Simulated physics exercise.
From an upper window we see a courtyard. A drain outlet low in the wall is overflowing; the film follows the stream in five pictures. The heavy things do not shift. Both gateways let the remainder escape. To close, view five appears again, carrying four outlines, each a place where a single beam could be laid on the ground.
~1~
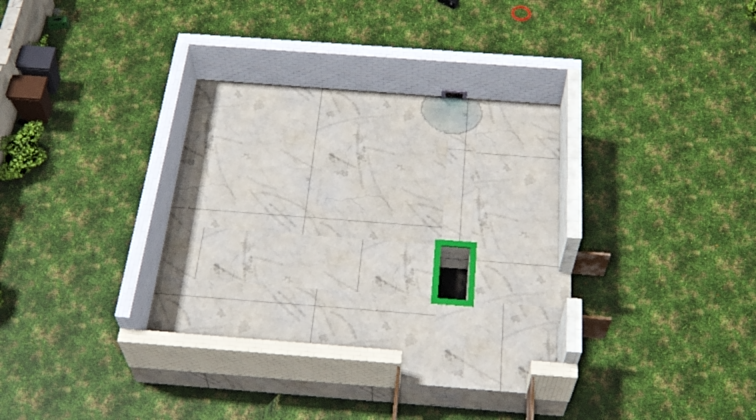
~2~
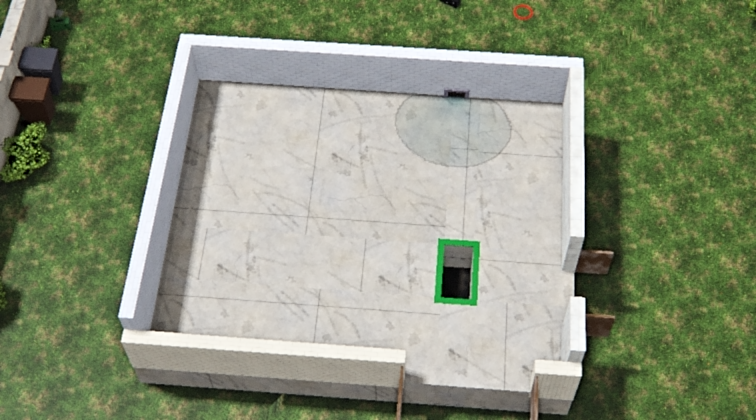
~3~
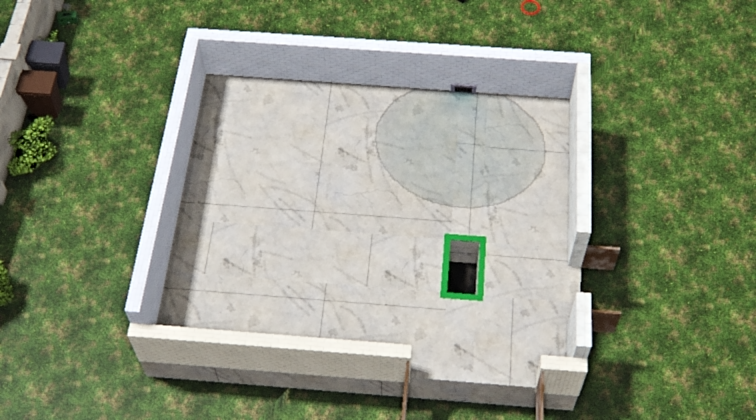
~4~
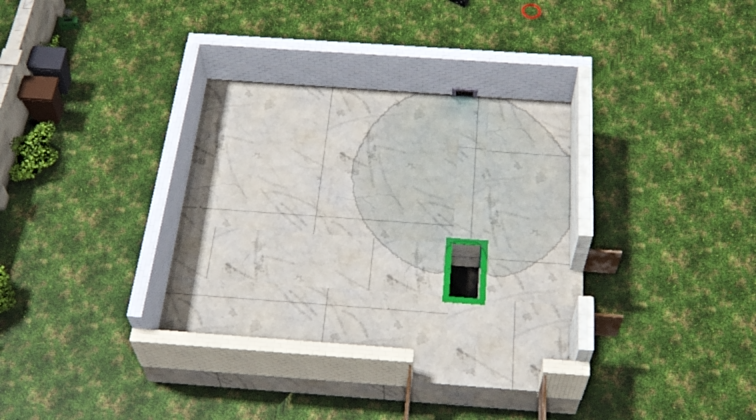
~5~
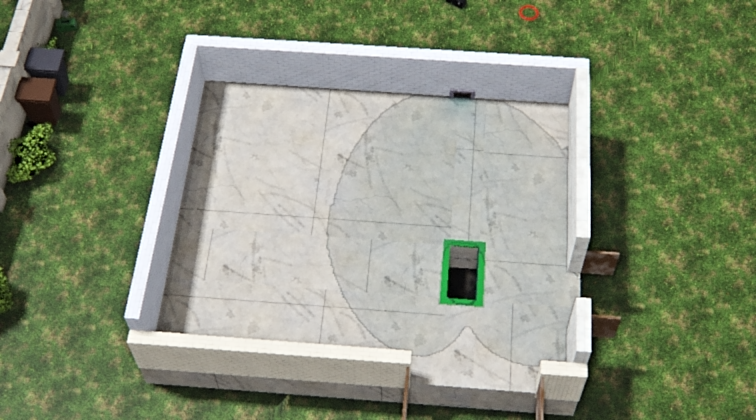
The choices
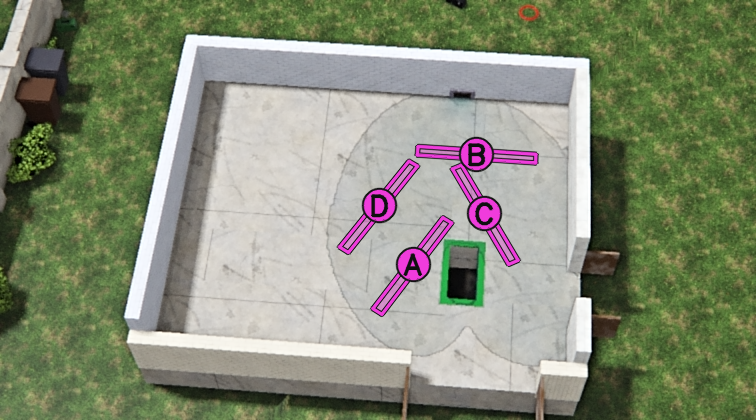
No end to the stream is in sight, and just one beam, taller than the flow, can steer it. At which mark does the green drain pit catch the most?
D.
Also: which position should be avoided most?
Here it is position B.
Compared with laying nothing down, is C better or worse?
It is worse.
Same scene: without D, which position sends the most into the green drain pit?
That would be A.
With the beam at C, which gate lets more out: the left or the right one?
The left one.
On the marked copy, A from (377, 311) to (447, 220); B from (417, 150) to (535, 158); C from (456, 167) to (513, 262); D from (343, 249) to (413, 163).
With A, about 22 % of the stream goes into the green drain pit, about 72 % out by the gates.
With B, about 11 % of the stream goes into the green drain pit, about 84 % out by the gates.
With C, about 17 % of the stream goes into the green drain pit, about 79 % out by the gates.
With D, about 29 % of the stream goes into the green drain pit, about 66 % out by the gates.
